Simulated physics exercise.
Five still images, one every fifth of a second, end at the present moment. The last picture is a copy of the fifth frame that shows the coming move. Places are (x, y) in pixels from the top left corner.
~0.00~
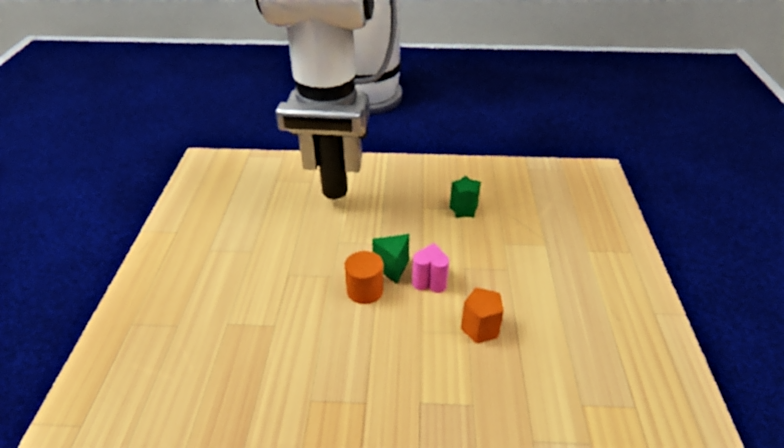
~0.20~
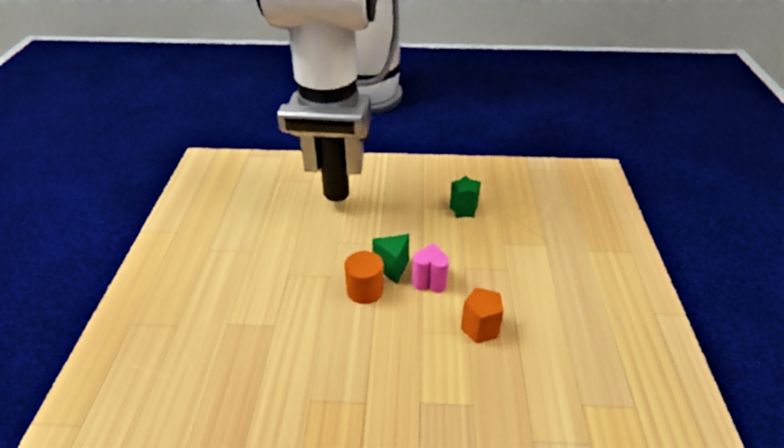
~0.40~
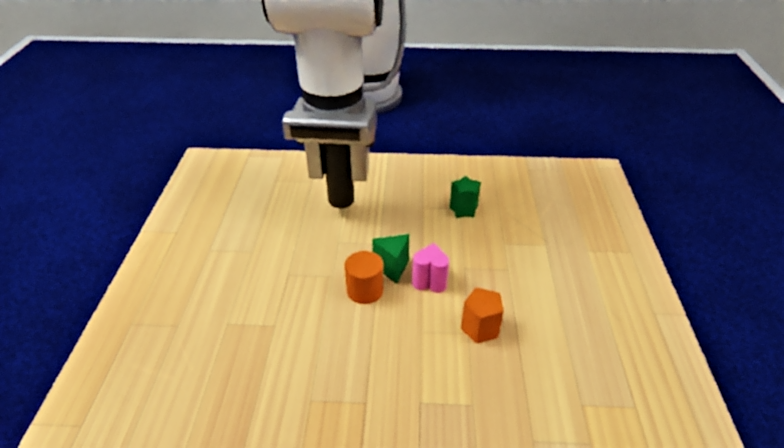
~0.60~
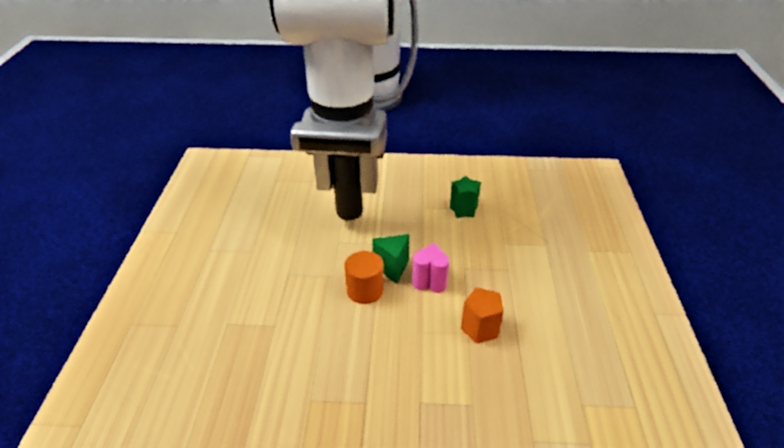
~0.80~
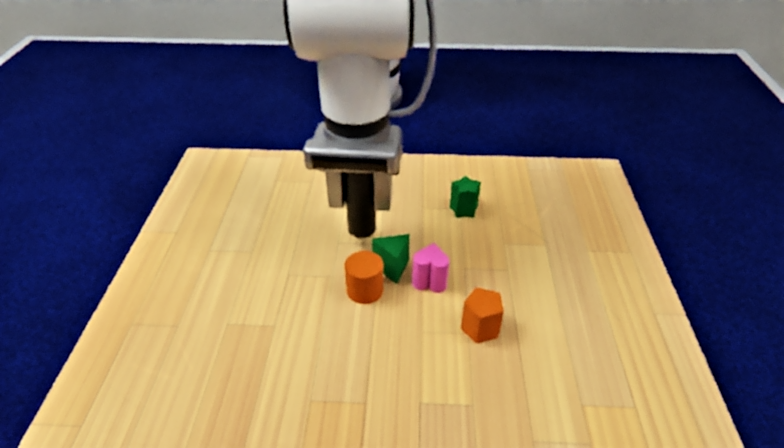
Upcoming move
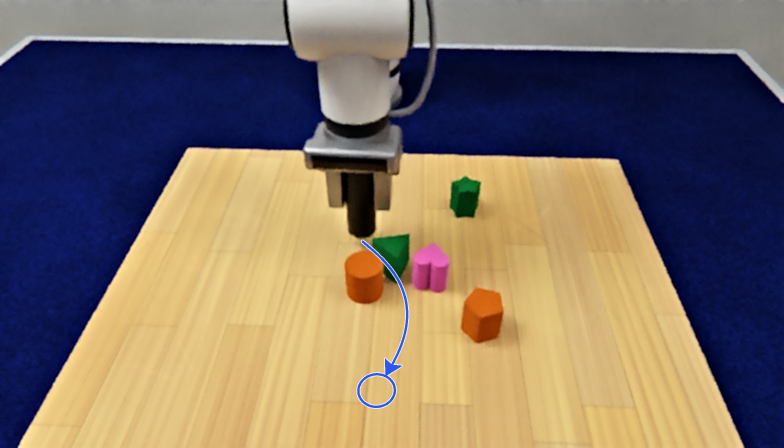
A robot arm holding a dark peg moved slowly forward and slightly right across the wooden table, drawing close to the orange round block and green triangle, while all the blocks stayed still.
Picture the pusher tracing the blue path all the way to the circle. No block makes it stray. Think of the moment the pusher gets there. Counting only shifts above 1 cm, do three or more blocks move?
No, that is not how it ends up.
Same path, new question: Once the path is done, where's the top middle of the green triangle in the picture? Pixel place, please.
It sits at (437, 291).
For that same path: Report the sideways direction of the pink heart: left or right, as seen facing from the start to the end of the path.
It's pushed left.
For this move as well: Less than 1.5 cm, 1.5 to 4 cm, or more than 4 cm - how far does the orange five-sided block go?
Its displacement is below 1.5 cm.
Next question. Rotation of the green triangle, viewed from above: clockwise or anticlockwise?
Seen from above, counterclockwise.
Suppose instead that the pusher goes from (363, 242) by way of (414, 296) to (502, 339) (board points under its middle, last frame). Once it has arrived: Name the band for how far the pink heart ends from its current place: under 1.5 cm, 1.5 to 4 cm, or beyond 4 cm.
The 1.5 to 4 cm band.
Path on the board, from (363, 242) via (397, 279) and (405, 331), ending at (377, 390).
On the path given first. One third of the way, pusher at (398, 268); green triangle at (417, 268), turned 25° anticlockwise; pink heart at (442, 262), turned 60° anticlockwise.
Two thirds of the way, pusher at (406, 320); green triangle at (437, 291), turned 75° anticlockwise; pink heart at (446, 263), turned 75° anticlockwise.
At the end, pusher at (376, 379); orange round block in place; green triangle at (437, 291), turned 75° anticlockwise; pink heart at (446, 263), turned 75° anticlockwise; orange five-sided block in place.
